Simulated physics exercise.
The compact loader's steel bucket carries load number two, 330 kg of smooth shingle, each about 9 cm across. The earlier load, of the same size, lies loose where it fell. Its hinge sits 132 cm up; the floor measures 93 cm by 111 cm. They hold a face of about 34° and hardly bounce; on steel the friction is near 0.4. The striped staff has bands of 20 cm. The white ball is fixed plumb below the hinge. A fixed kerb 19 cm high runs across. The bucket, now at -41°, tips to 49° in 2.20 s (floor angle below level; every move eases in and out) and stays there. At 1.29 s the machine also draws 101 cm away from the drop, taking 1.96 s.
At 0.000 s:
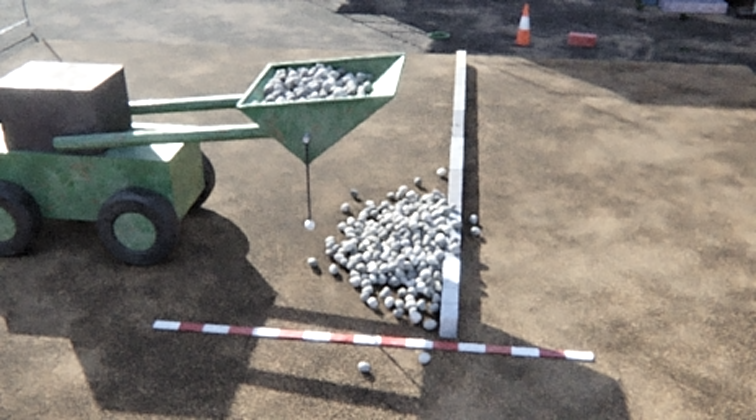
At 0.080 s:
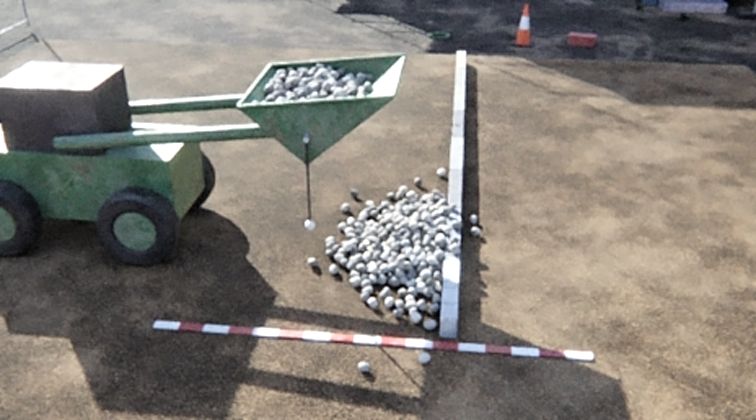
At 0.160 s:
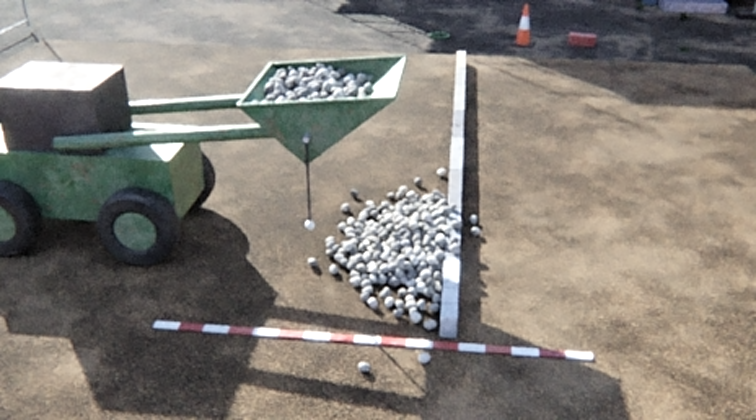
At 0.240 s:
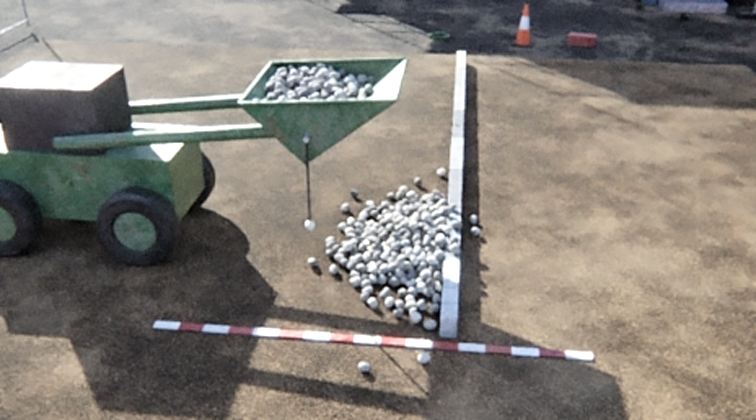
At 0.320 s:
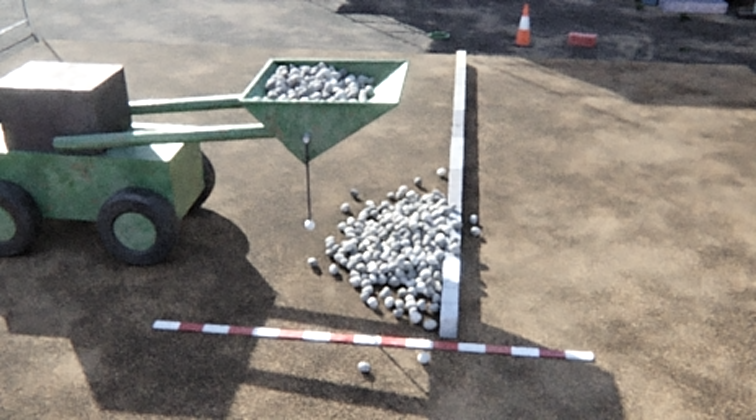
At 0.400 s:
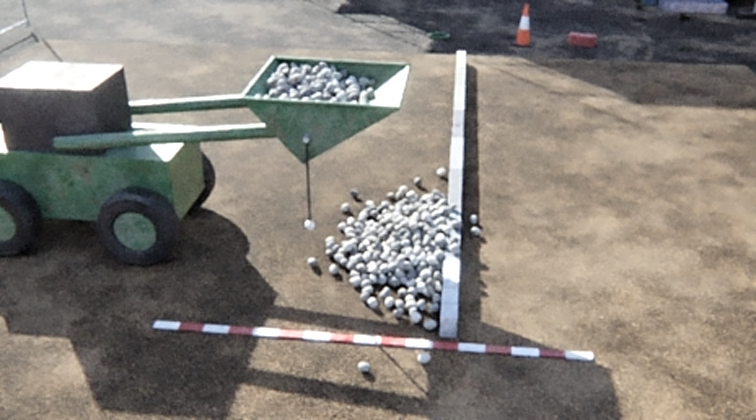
A green loader stands at the left of a sunlit brown dirt yard, seen from above and to the side, its raised bucket full of grey stones. Below and right, pale stones lie heaped against a long white kerb, with a red-and-white striped staff in front and an orange cone behind. The bucket tilts very slightly, its stones barely shifting, while the camera stays still.
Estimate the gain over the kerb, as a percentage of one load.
Some 1 per cent is added.
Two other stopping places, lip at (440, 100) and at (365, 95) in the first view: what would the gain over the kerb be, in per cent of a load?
About 20 and 0 per cent.
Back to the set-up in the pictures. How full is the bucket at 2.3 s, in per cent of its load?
It holds some 0 per cent.
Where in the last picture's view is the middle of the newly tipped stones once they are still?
Near (375, 233).
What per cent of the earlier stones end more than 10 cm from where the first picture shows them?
Roughly 15 per cent of them.
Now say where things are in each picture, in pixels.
The first frame shows lip at (394, 96), floor tilted -41°, highest stones at (307, 77). The earlier load is highest near (442, 226), 24 cm above ground level, 99 % on this side of the kerb, 1 % over the kerb.
The second frame shows lip at (394, 97), floor tilted -41°, highest stones at (308, 77); the stones move at 0.0 m/s on average.
The third frame shows lip at (395, 98), floor tilted -40°, highest stones at (308, 77); the stones move at 0.1 m/s on average.
In the fourth frame, the bucket is at -38°, its lip at (396, 101); the top of the load is at (304, 77); the stones move at 0.1 m/s on average.
In the fifth frame, the bucket is at -36°, its lip at (398, 104); the top of the load is at (305, 76); the stones move at 0.1 m/s on average.
In the sixth frame, the bucket is at -33°, its lip at (399, 108); the top of the load is at (293, 77); the stones move at 0.1 m/s on average.
After 1.6 s the floor is at 35°; in per cent of one load, 78 in the bucket, 121 on this side of the kerb, 1 over the kerb; the foremost stones are at (458, 226).
After 2.3 s the floor is at 49°; in per cent of one load, 0 in the bucket, 198 on this side of the kerb, 2 over the kerb; the foremost stones are at (471, 234).
After 3.7 s the floor is at 49°; in per cent of one load, 0 in the bucket, 198 on this side of the kerb, 2 over the kerb; the foremost stones are at (477, 239).
After 6.4 s the floor is at 49°; in per cent of one load, 0 in the bucket, 198 on this side of the kerb, 2 over the kerb; the foremost stones are at (477, 239). Net gain over the kerb, 1.
